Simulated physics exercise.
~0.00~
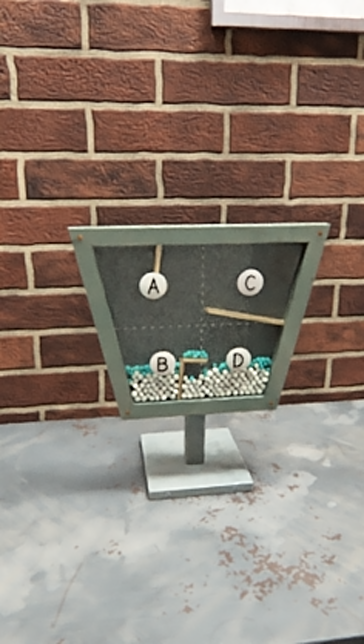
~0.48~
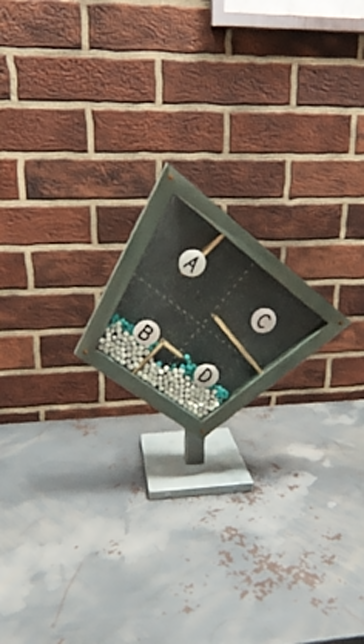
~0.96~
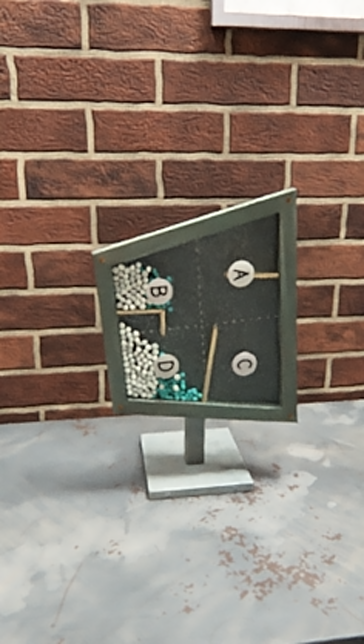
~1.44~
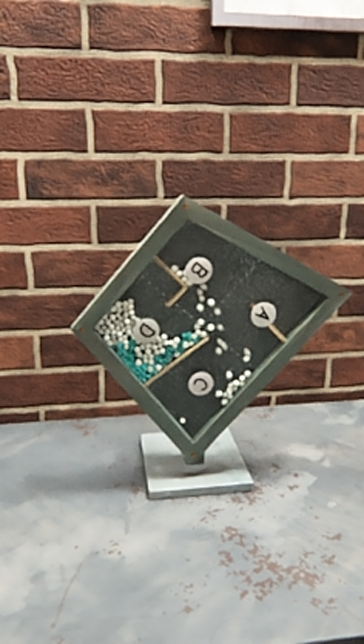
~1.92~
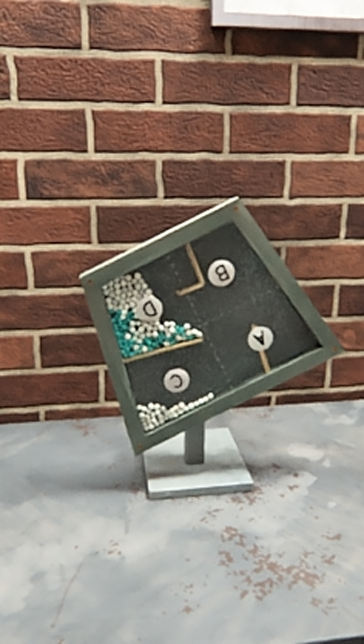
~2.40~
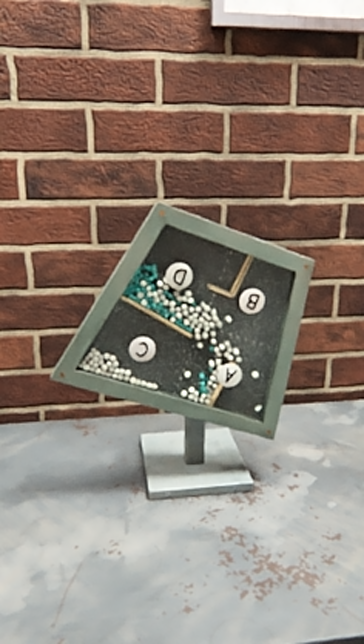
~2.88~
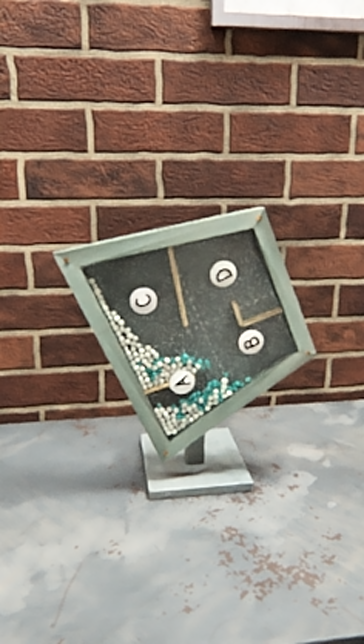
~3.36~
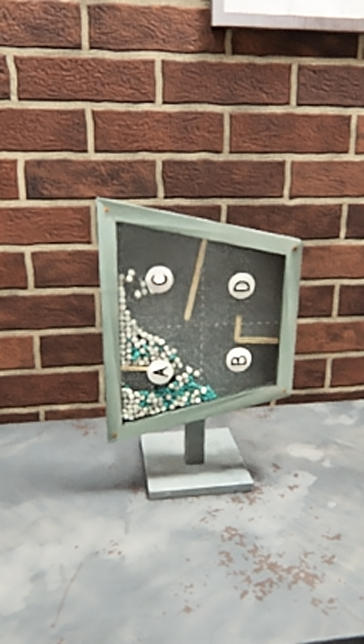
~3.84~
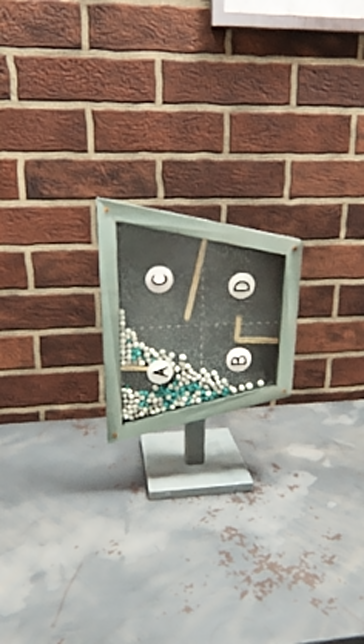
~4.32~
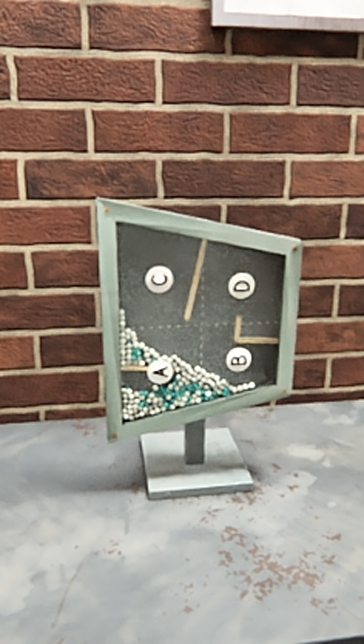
At first, a green-framed, clear-fronted case stands on a small pale base before a brick wall, white and turquoise pellets lying along its bottom around B and D. The case turns clockwise, and the pellets bunch at the left, filling the pockets by those letters. As it keeps turning, some white ones spill from B down toward C, while most stay by D. Turning further, the pellets pour off a thin strip and past A. They heap up in the lower left corner, then slump rightward. Finally the case stops, the mixed pile resting mostly around A and thinning toward B.
